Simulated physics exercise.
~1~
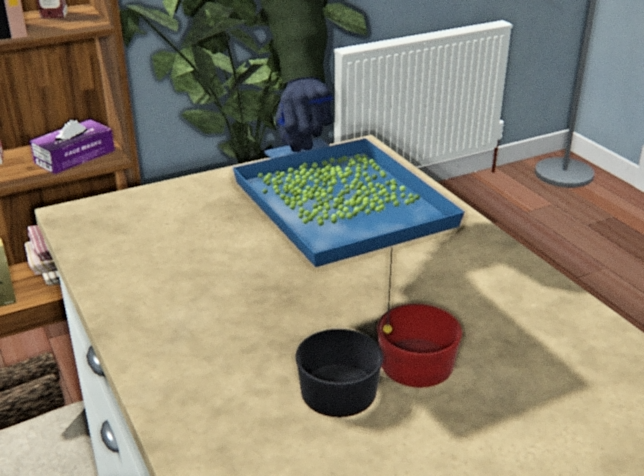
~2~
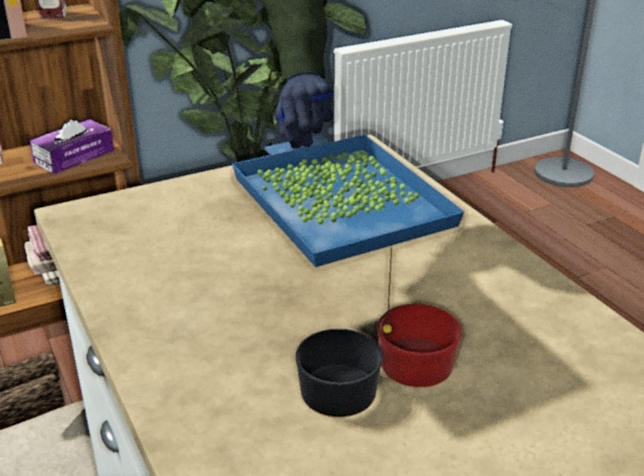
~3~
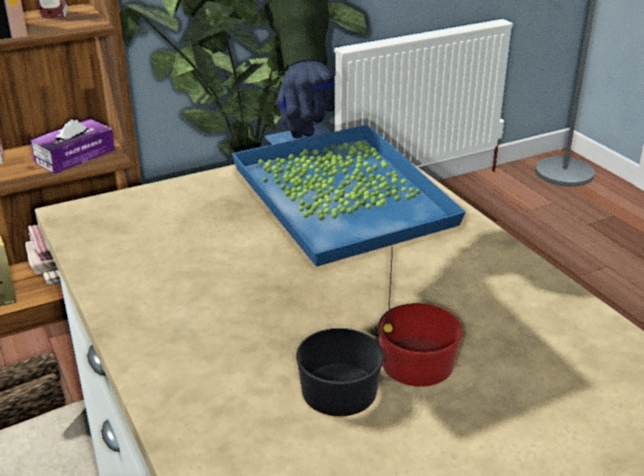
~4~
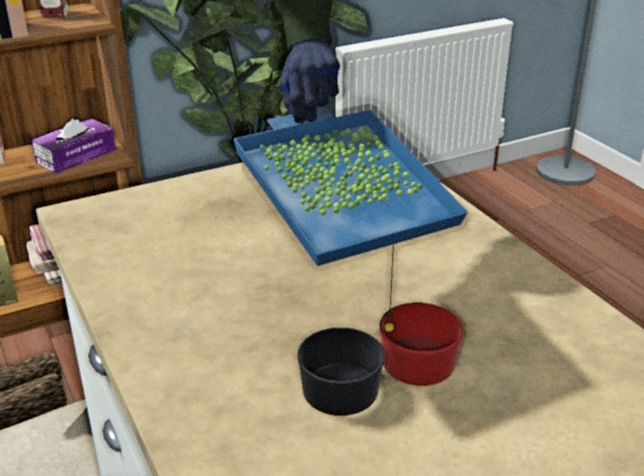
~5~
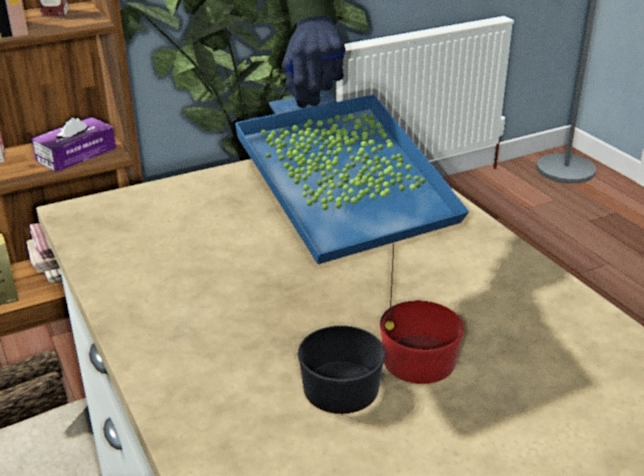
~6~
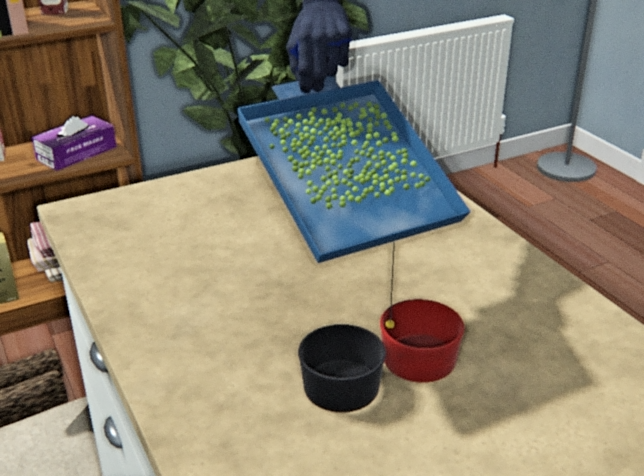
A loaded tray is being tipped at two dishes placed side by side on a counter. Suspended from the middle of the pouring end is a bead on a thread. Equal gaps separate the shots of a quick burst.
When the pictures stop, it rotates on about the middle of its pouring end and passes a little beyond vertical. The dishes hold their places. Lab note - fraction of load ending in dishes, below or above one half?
Below one half.
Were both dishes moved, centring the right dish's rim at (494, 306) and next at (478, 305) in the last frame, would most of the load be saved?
First try: Lower than half; second try: Lower than half.
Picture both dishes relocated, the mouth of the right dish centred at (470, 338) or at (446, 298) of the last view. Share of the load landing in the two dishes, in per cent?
Roughly 80 per cent, and 0 per cent.
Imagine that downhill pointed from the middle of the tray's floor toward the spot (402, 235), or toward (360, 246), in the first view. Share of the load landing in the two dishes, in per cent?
Shares: 40 %, then 70 %.
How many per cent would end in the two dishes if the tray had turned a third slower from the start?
I'd expect close to 20 per cent.
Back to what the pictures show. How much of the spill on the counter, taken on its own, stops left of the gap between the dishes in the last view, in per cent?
That would be roughly 20 per cent.
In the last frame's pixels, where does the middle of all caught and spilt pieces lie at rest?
I'd mark it at roughly (433, 424).
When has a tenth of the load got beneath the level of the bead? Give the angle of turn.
It is at around 75 degrees by then.
Just after the last frame, tray tipped steeply; the larger part on the tray; just a few in the right dish; roughly a quarter in the air.
A moment on, tray tipped past a quarter turn; roughly a third on the tray; about a tenth in the left dish; about a tenth in the right dish; roughly a quarter outside both; roughly a quarter in the air.
Further on, tray tipped past a quarter turn; about a tenth in the left dish; about a tenth in the right dish; the larger part outside both.
When it is over, tray tipped past a quarter turn; about a tenth in the left dish; about a tenth in the right dish; the larger part outside both.
